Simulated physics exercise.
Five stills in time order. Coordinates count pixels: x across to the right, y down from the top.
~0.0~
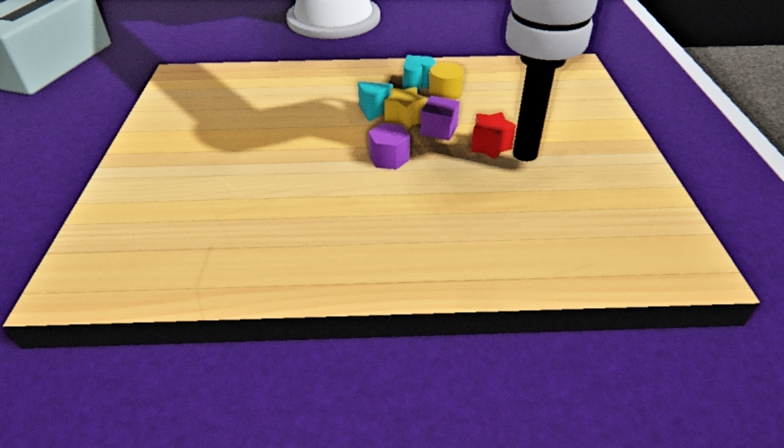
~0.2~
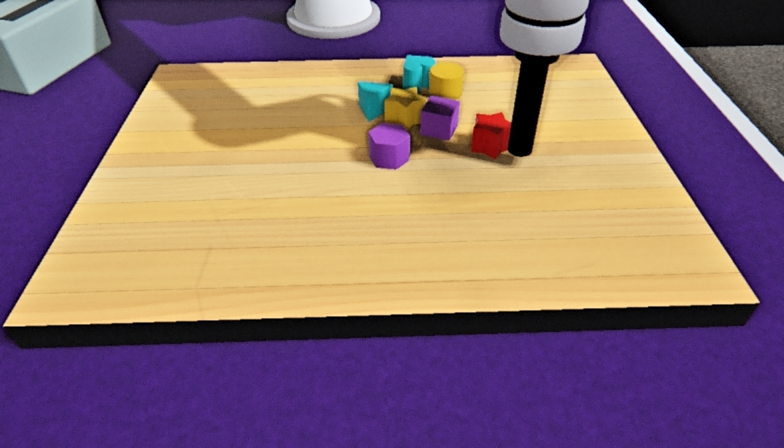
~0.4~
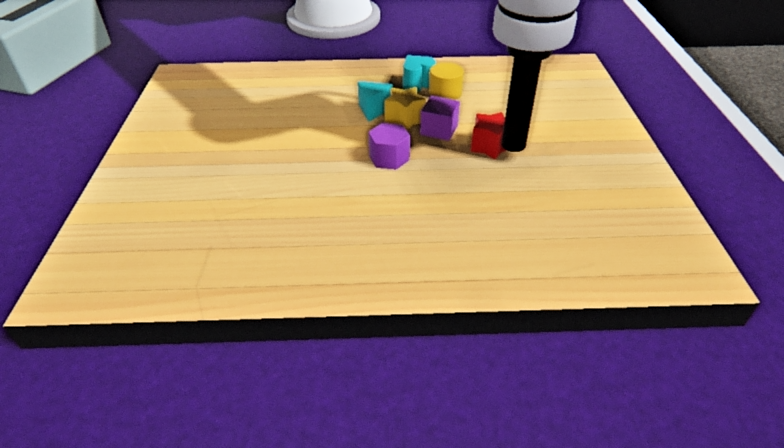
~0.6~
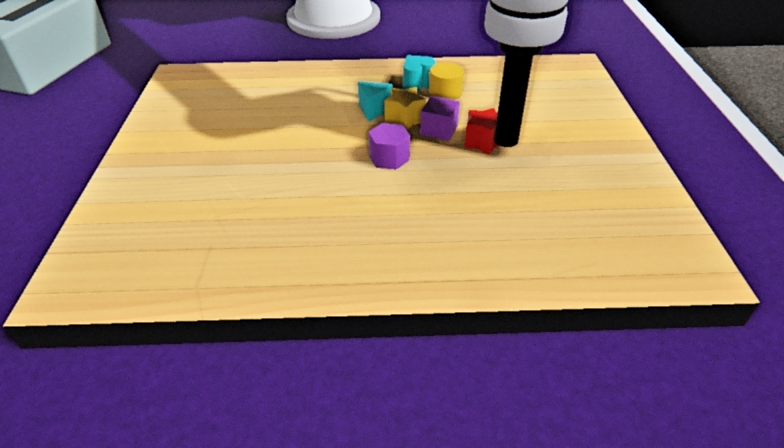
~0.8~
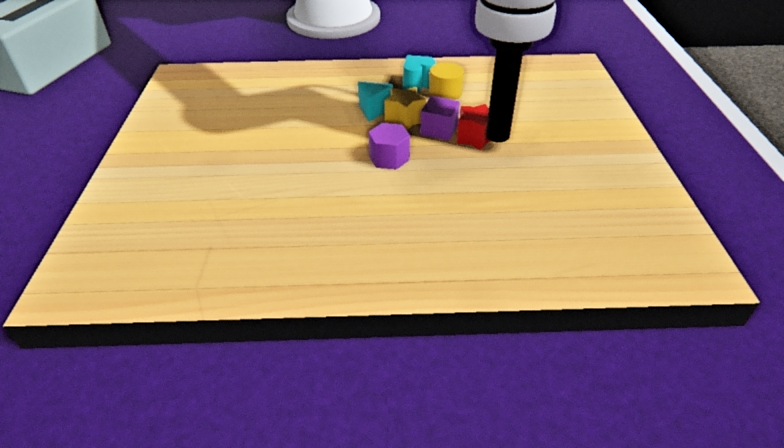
A black bar slides slightly left and away, nudging the red star toward the purple block.
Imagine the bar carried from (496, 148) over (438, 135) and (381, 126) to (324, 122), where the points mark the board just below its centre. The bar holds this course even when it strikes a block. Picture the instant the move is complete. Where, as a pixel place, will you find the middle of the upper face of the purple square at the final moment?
At pixel (400, 75).
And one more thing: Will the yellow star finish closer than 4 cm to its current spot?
No, I don't think so.
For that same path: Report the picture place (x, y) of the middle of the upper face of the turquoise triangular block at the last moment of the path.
The middle of its upper face should be somewhere near (342, 81).
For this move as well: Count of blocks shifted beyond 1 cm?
The result: Three blocks or more.
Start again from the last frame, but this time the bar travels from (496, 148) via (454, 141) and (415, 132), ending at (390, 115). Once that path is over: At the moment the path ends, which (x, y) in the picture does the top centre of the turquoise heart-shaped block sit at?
Final place: (423, 53).
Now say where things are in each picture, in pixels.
In the first frame, bar's lower end at (525, 155); turquoise triangular block at (373, 87); yellow star at (405, 96); purple square at (441, 106); red star at (493, 122).
In the second frame, bar at (520, 150); blocks still.
In the third frame, bar at (514, 146); blocks still.
In the fourth frame, bar at (506, 141); red star at (486, 118).
In the fifth frame, bar at (498, 136); turquoise triangular block at (373, 87); yellow star at (405, 96); purple square at (441, 106); red star at (478, 113).
What follows on the original path. One third of the way, bar at (438, 123); turquoise triangular block at (349, 82), turned 50° anticlockwise; yellow star at (377, 81), turned 25° anticlockwise; purple square at (407, 86), turned 15° clockwise; red star at (431, 97), turned 30° clockwise.
Two thirds of the way, bar at (380, 115); turquoise triangular block at (342, 81), turned 65° anticlockwise; yellow star at (369, 73), turned 55° anticlockwise; purple square at (400, 75), turned 50° clockwise; red star at (403, 92), turned 75° clockwise.
At the end, bar at (323, 111); turquoise triangular block at (342, 81), turned 65° anticlockwise; yellow star at (369, 73), turned 55° anticlockwise; purple square at (400, 75), turned 50° clockwise; red star at (403, 92), turned 75° clockwise.
